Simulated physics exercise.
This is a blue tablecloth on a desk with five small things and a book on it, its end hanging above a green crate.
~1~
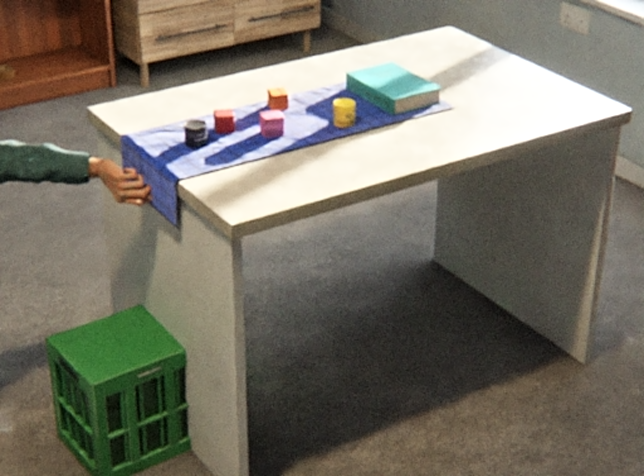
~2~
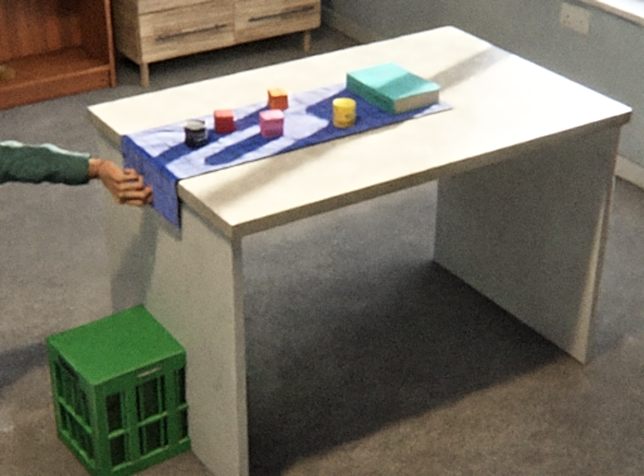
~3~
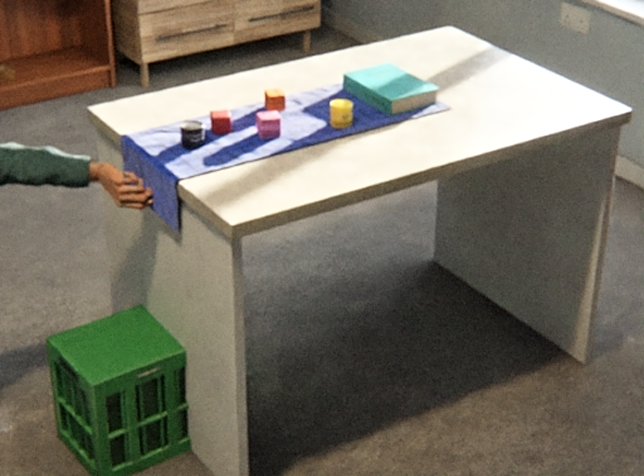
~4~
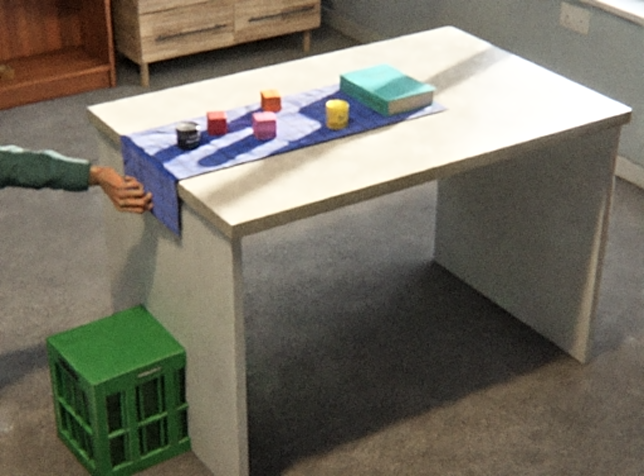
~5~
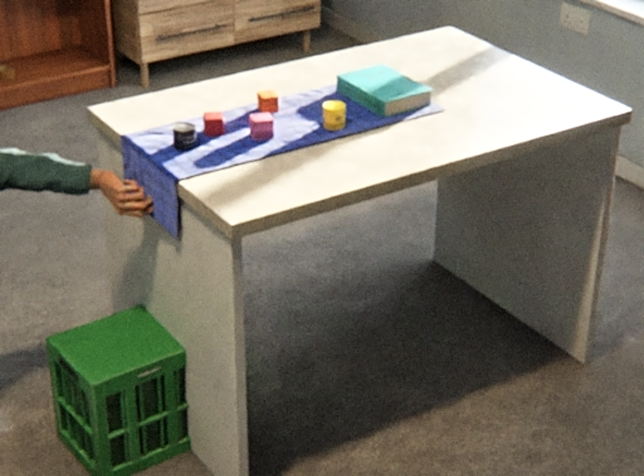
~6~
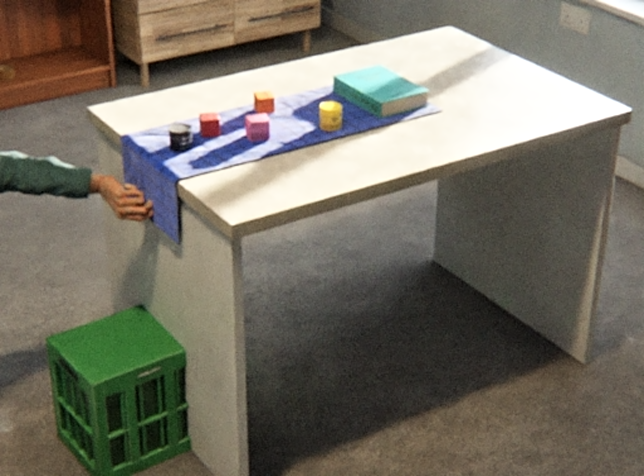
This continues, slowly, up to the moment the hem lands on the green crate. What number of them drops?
The count of fallen things is three.
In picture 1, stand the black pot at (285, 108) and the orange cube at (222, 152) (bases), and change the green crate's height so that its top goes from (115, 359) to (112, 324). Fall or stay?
The black pot stays on; the orange cube comes down.
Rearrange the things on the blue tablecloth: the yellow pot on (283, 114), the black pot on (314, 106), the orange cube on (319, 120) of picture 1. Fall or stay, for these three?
The yellow pot stays on, the black pot does not fall, the orange cube remains up.
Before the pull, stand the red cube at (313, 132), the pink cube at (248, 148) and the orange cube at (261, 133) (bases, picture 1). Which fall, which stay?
The red cube survives; the pink cube comes down; the orange cube is carried off.
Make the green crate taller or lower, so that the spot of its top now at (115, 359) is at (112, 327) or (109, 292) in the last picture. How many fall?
Over the edge go 2 and 1.
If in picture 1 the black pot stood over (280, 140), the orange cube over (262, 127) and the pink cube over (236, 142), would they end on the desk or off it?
The black pot is carried off; the orange cube is carried off; the pink cube tumbles off.
Soon after, hem near (153, 278); black pot gone.
Then, hem near (154, 318); black pot and red cube gone.
At rest, hem on the crate; black pot, red cube and pink cube gone. It carries off three.
